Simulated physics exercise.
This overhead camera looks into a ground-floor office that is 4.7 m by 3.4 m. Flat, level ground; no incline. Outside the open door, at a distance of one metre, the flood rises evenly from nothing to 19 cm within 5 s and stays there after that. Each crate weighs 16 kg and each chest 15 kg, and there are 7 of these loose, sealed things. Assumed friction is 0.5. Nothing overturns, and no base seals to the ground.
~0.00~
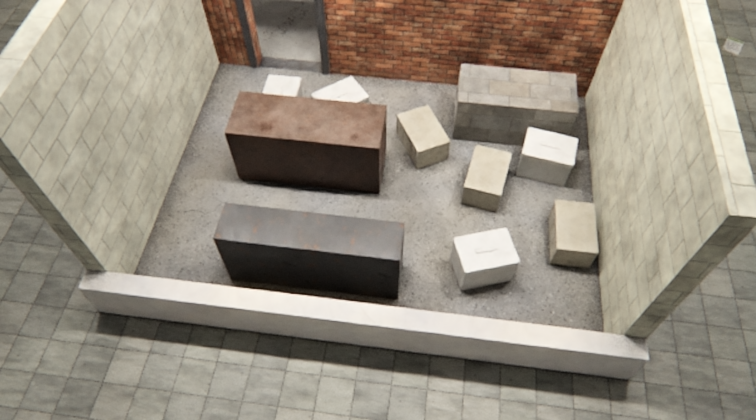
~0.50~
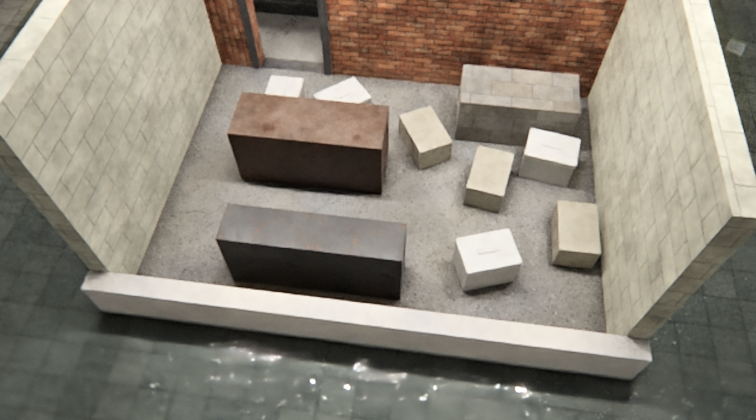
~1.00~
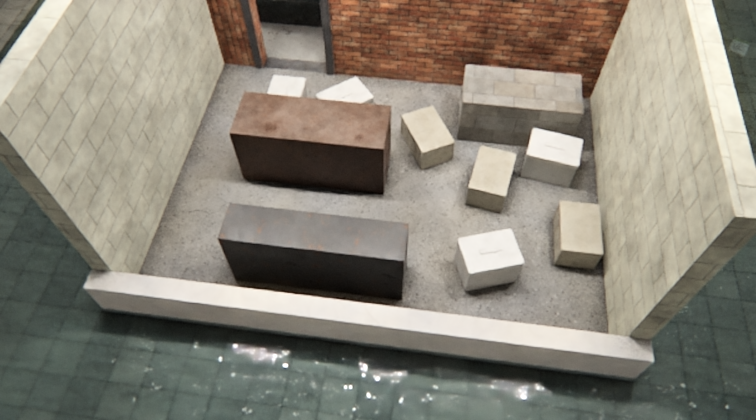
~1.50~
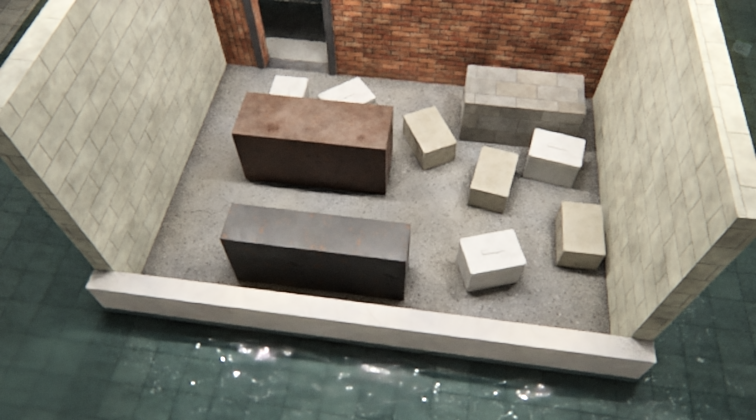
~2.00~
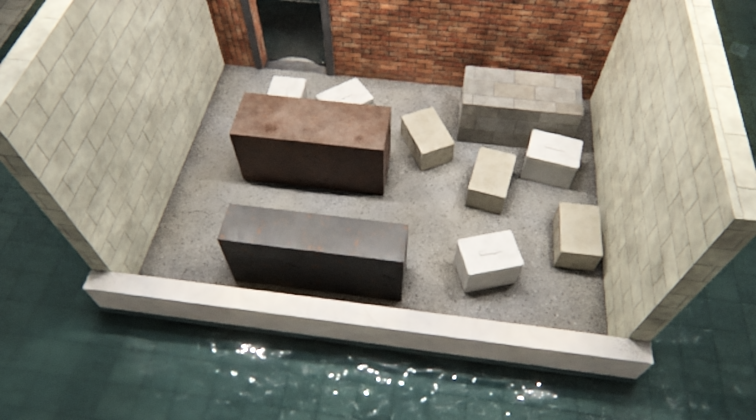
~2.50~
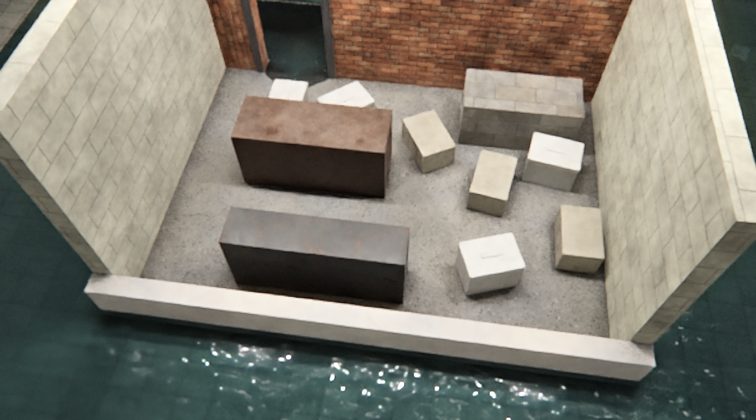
To begin with, an overhead view shows a brick-backed room with pale side walls, two long dark blocks and several smaller boxes, surrounded by dry grey paving. Water then spreads over the paving outside, glinting along the low front wall, and deepens to murky green while the boxes barely shift.
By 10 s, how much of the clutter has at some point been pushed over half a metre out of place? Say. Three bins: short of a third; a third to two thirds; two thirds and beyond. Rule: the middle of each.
I'm guessing the result is few.
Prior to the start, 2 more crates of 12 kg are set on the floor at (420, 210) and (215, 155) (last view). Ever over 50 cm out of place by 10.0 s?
Note: Item 1 stays inside the limit; item 2 exceeds the limit.
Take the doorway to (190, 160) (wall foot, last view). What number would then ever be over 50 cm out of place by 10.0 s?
Count: 0.
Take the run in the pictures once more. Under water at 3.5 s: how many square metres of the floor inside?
I'd estimate close to 1.0 m2.
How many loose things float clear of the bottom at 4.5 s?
Then: 0.
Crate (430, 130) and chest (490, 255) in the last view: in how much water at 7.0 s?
About 5 and 0 cm.
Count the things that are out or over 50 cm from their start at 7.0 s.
1 of them.
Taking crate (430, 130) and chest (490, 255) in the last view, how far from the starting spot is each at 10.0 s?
Net displacement, in order: 30 cm; 0 cm.
After 3.5 s 0 of 7 are over 50 cm from their spots; 0 afloat.
After 4.5 s 0 of 7 are over 50 cm from their spots; 0 afloat.
After 7.0 s 1 of 7 are over 50 cm from their spots; 0 afloat.
After 10.0 s 2 of 7 are over 50 cm from their spots, and 2 have been at some point; 1 afloat.
